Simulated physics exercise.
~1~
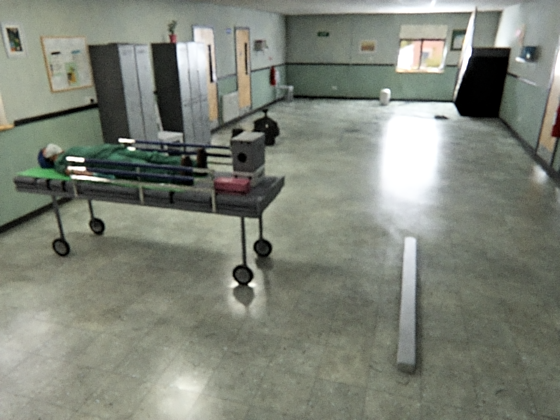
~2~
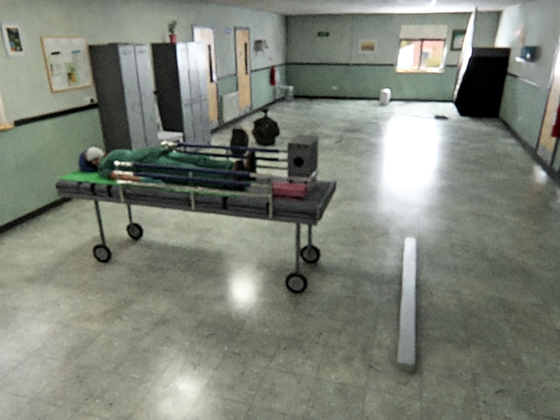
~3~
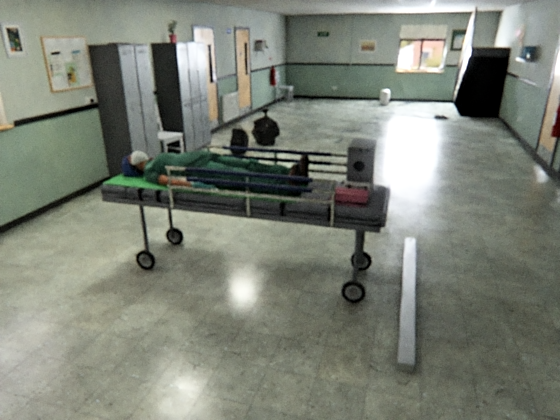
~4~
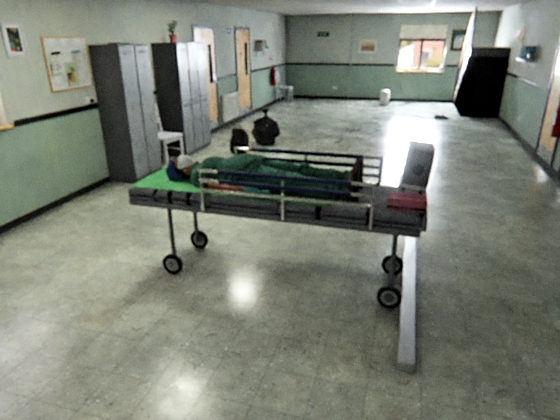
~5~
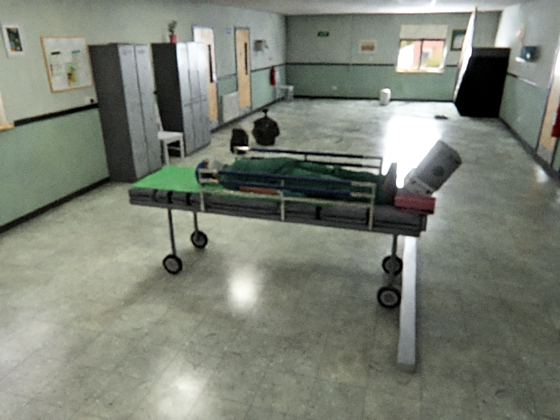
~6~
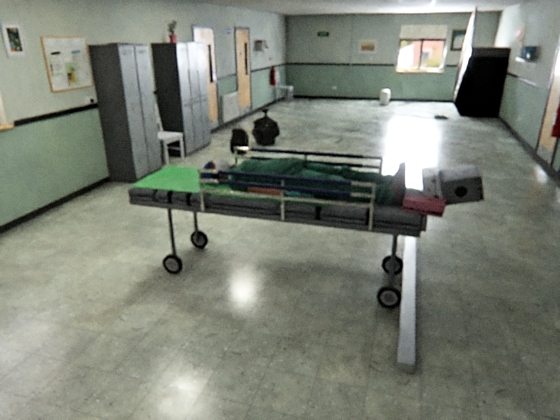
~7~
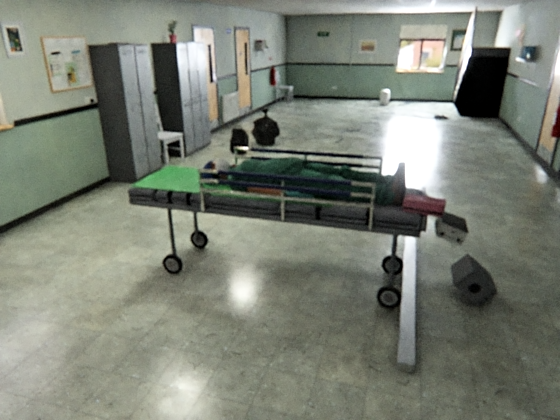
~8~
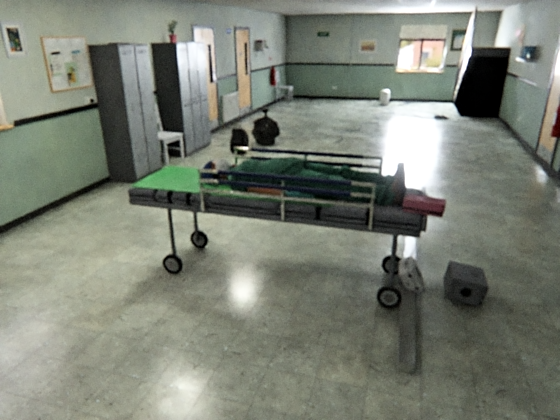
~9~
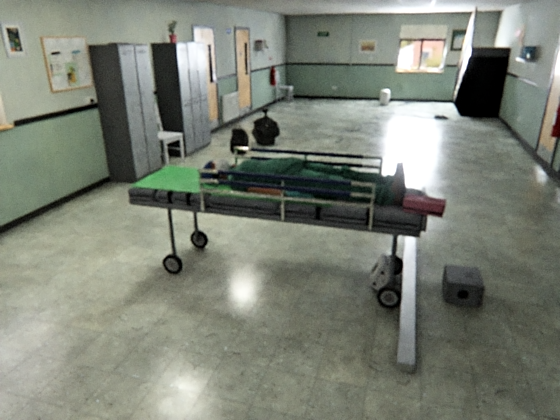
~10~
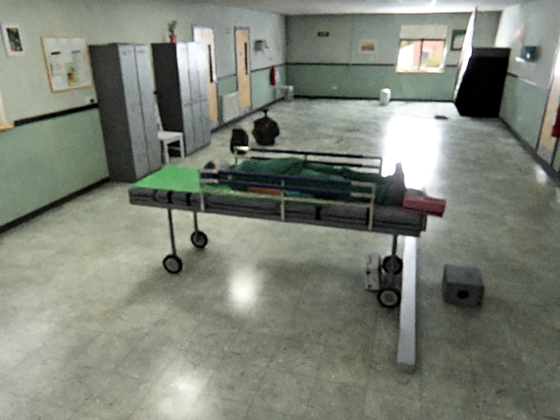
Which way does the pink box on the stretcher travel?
The pink box moves to the right, riding along on the stretcher and ending up at its right end.
